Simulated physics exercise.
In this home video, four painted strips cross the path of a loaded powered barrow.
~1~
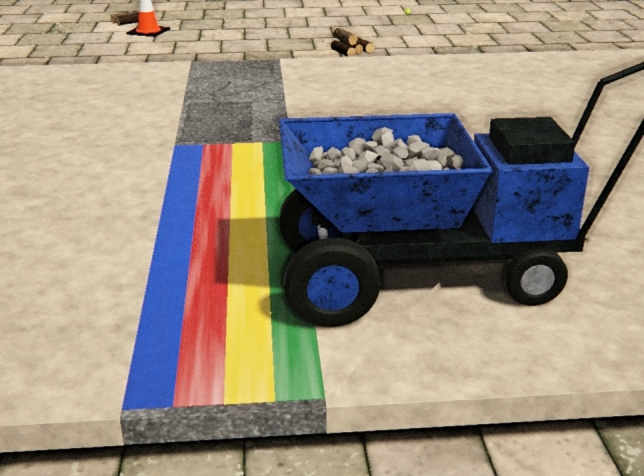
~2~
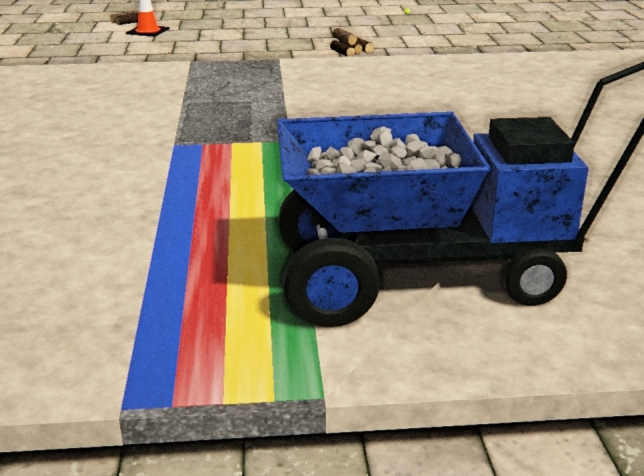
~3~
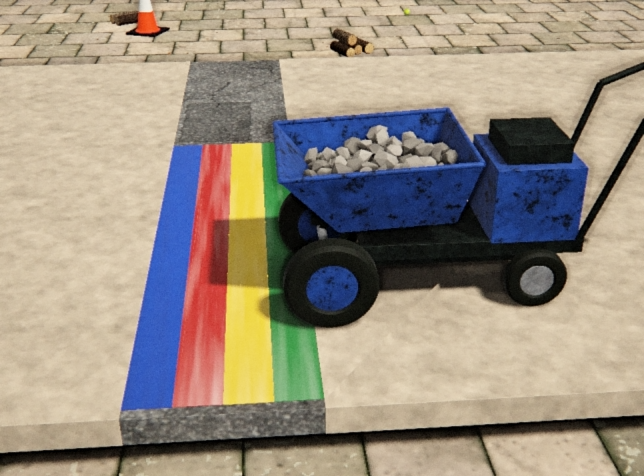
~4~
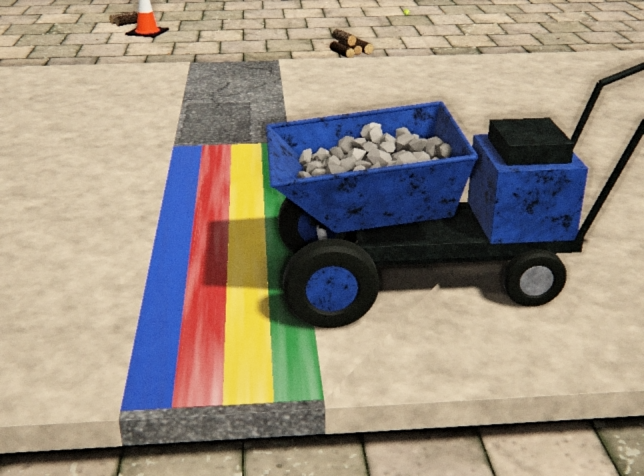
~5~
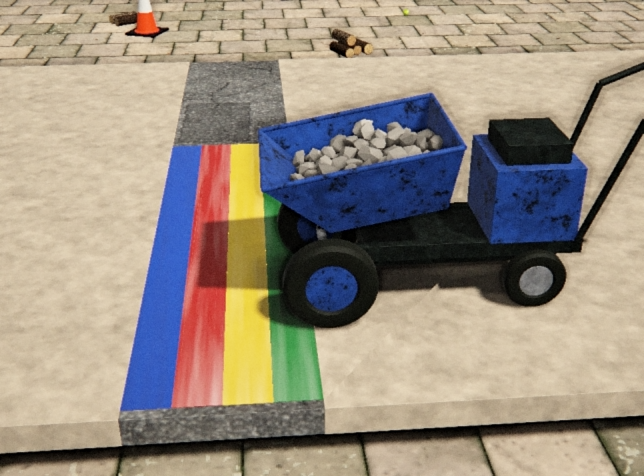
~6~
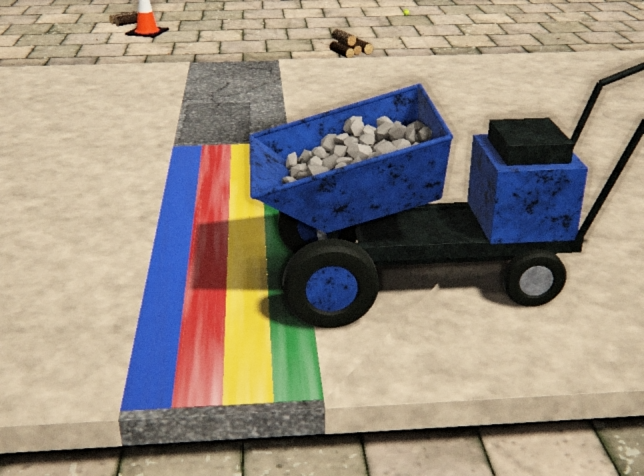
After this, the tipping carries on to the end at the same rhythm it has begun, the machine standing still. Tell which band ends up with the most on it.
The most ends up on blue.
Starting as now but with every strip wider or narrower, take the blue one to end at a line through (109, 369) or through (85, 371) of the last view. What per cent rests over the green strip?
About 0 % and 0 %.
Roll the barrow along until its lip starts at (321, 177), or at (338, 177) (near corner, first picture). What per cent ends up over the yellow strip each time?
I'd expect close to 10 per cent and then close to 20 per cent.
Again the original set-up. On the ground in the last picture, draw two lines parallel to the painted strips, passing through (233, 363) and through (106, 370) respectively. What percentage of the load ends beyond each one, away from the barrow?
About 90 and 30 %.
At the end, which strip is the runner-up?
That would be the red one, in second.
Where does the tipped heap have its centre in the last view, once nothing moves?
Close to (149, 295) in the last view.
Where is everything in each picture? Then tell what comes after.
Lip of the skip at (288, 179), level; top of the load at (391, 162), broken stones; green strip at (296, 354); yellow strip at (249, 356); red strip at (202, 359); blue strip at (155, 361), in the first frame.
Lip of the skip at (285, 179), level; top of the load at (390, 161), in the second frame.
Lip of the skip at (281, 181), tipped barely; top of the load at (386, 160), in the third frame.
Lip of the skip at (273, 185), tipped a little; top of the load at (399, 157), in the fourth frame.
Lip of the skip at (263, 190), tipped a little; top of the load at (390, 152), in the fifth frame.
Lip of the skip at (253, 197), tipped clearly; top of the load at (395, 150); green strip at (294, 355); yellow strip at (248, 357); red strip at (201, 360); blue strip at (153, 362), in the sixth frame.
Soon after the last picture, skip tipped steeply; all in the skip.
A little later, skip tipped right over; about two thirds in the skip; a small part over the red strip; about a quarter over the blue strip; a stray few falling; a stray few off the paint.
Later still, skip tipped right over; a small part in the skip; a small part over the red strip; about a third over the blue strip; about a third off the paint.
By the end, skip tipped right over; a small part in the skip; none over the green strip; a stray few over the yellow strip; a small part over the red strip; about a third over the blue strip; about a third off the paint.
